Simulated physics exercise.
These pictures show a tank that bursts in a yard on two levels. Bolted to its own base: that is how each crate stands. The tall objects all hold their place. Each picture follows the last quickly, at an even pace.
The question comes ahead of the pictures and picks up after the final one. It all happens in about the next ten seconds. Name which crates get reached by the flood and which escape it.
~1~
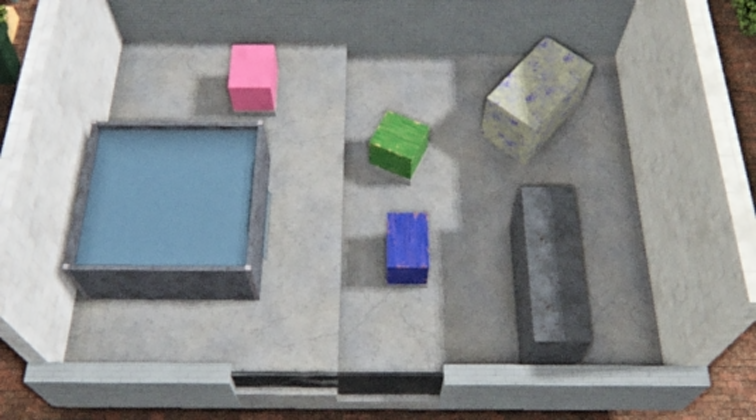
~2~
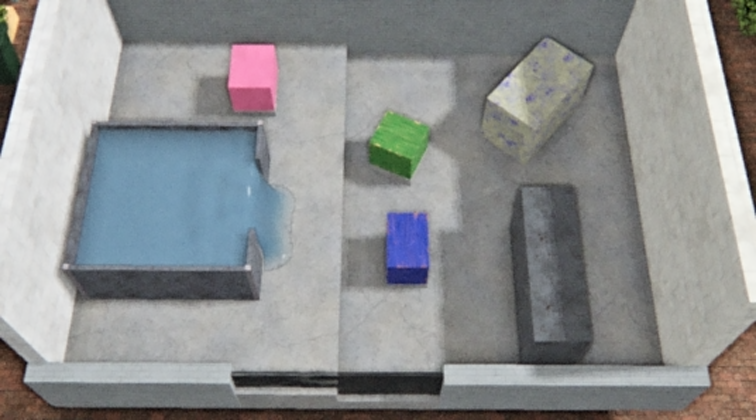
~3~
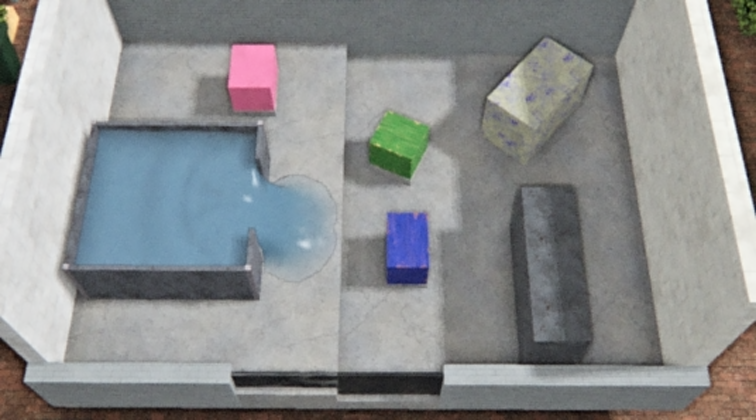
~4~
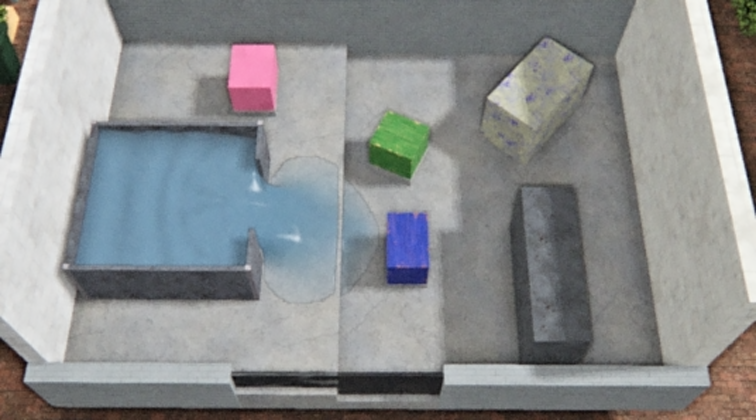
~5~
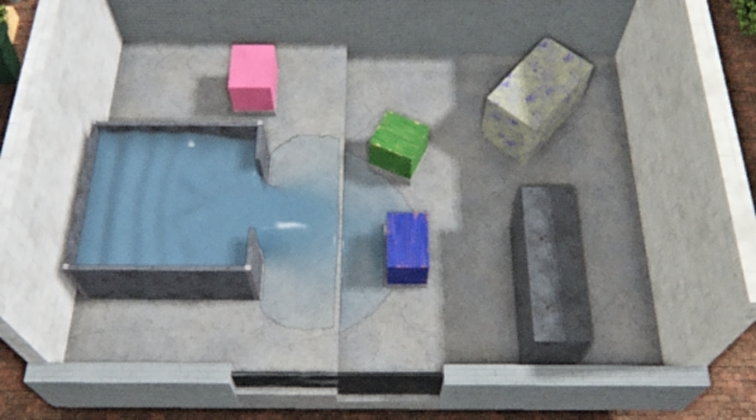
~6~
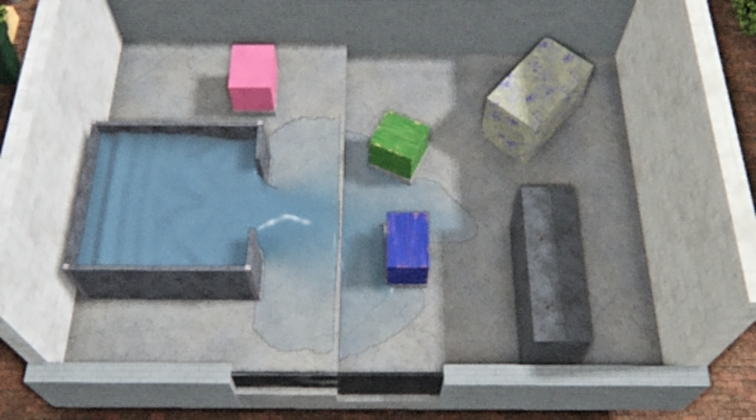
The green crate is not above the water. The pink crate stays above the water. The blue crate is not above the water.
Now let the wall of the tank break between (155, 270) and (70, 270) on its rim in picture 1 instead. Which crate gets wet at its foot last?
It's the pink crate.
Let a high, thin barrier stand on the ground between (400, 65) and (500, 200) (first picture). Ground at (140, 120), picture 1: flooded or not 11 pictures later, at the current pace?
My call: Spared.
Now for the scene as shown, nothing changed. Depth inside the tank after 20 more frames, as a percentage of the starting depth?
Estimate: Around 40 per cent.
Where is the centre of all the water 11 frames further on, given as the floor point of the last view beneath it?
I'd point to (300, 232).
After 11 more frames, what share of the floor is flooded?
The answer is around 50 per cent.
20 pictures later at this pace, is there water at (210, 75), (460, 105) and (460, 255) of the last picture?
First spared, second inundated, third inundated.
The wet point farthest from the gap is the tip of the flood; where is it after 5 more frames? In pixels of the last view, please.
Look around (627, 174).
A moment on, water covers 35 % of the floor; the green crate water round its plinth, the pink crate water round its plinth, the blue crate water round its plinth.
Next, water covers 50 % of the floor; the green crate water round its plinth, the pink crate water round its plinth, the blue crate water round its plinth.
Then, water covers 60 % of the floor; the green crate water round its plinth, the pink crate water round its plinth, the blue crate water round its plinth.
Later, water covers 65 % of the floor; the green crate water round its plinth, the pink crate water round its plinth, the blue crate water round its plinth.
In the end, water covers 65 % of the floor; the green crate was topped, the pink crate stayed above the water, the blue crate was topped.
